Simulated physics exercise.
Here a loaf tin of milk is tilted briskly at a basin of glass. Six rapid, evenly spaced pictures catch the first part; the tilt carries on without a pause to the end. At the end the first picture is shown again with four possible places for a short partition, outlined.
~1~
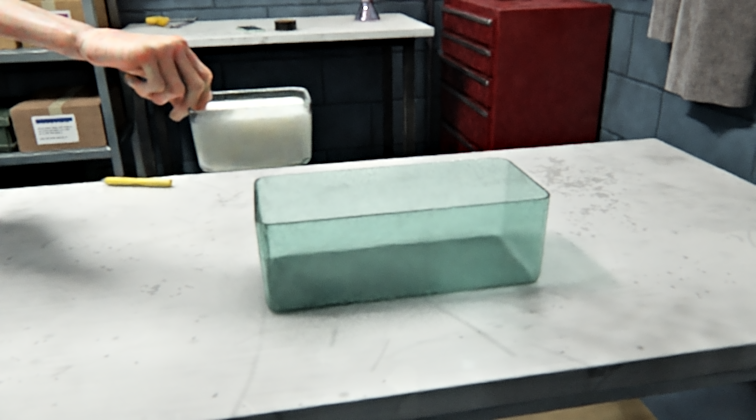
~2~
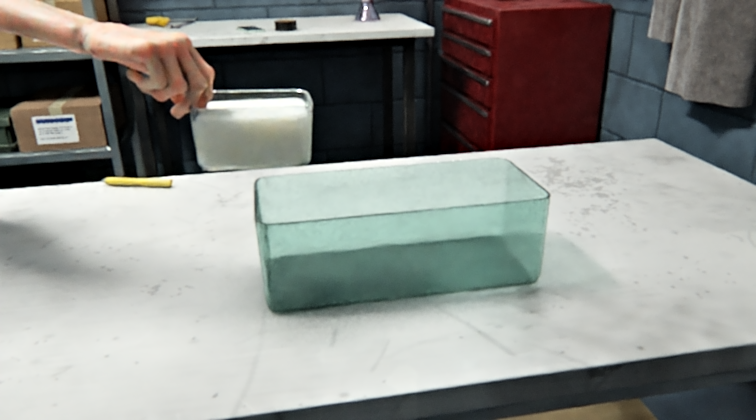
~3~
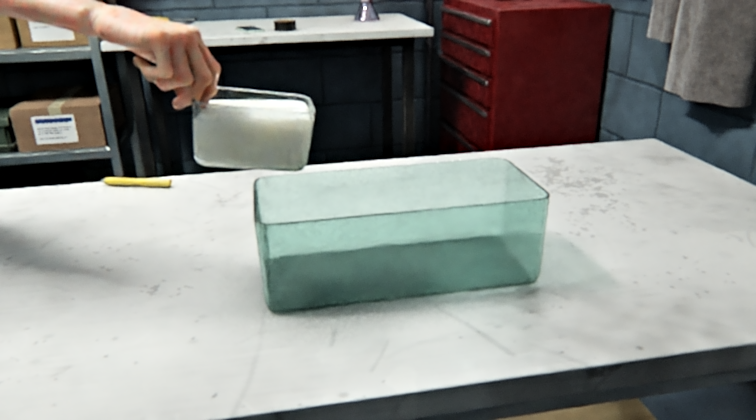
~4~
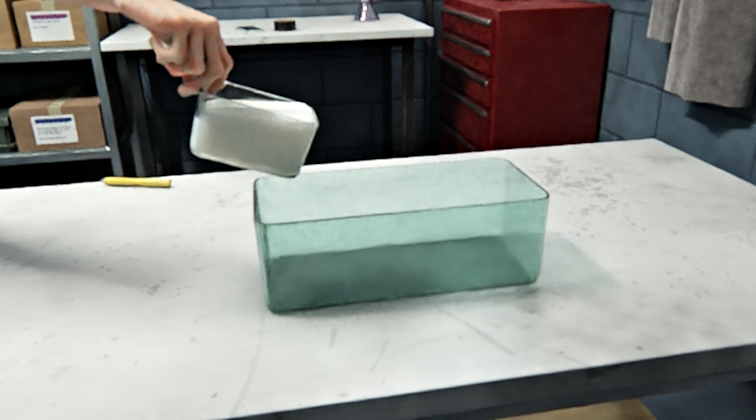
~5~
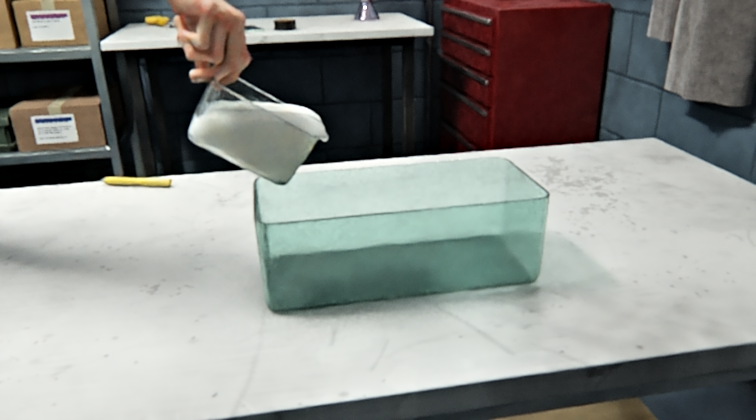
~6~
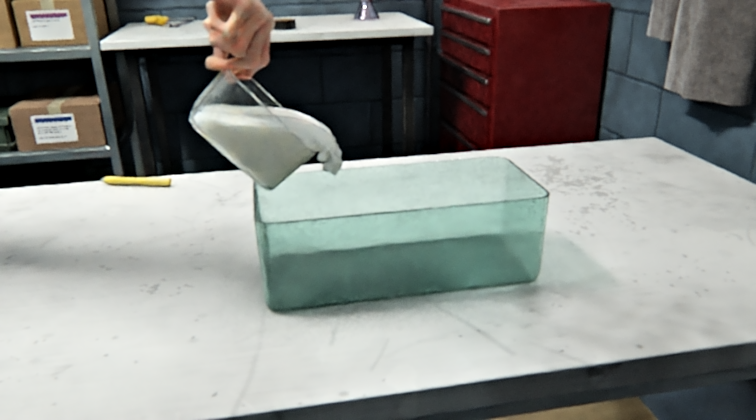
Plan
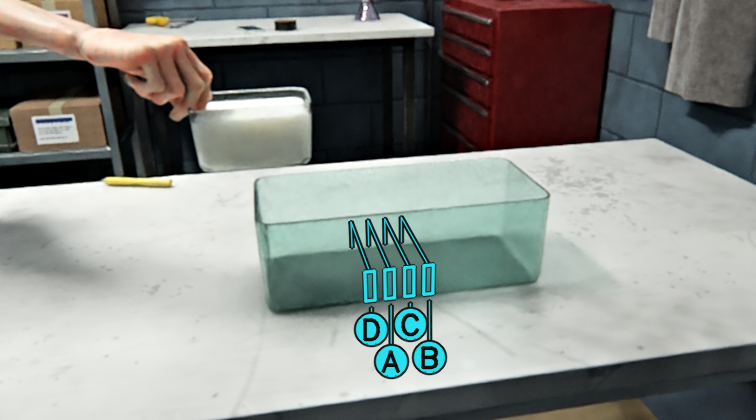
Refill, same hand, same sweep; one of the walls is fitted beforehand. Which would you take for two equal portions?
D works best here.
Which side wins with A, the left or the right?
More ends on the left.
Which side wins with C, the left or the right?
The left one.
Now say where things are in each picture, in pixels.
In the first frame, upright, lip at (306, 95); basin from (267, 310) to (538, 279); nothing has left yet.
In the second frame, tipped about 2°, lip at (308, 97); nothing has left yet.
In the third frame, tipped about 9°, lip at (310, 104); nothing has left yet.
In the fourth frame, tipped about 20°, lip at (314, 115); milk is over the lip, down to (309, 113).
In the fifth frame, tipped about 34°, lip at (315, 128); milk is over the lip, down to (321, 131).
In the sixth frame, tipped about 49°, lip at (312, 143); milk is over the lip, down to (332, 165).
On the marked copy, A at (391, 305); B at (429, 301); C at (410, 303); D at (371, 307).
With A, about 83 % ends left of the wall and 14 % right of it; 3 % is lost outside.
With B, about 89 % ends left of the wall and 10 % right of it.
With C, about 87 % ends left of the wall and 12 % right of it.
With D, about 55 % ends left of the wall and 45 % right of it.
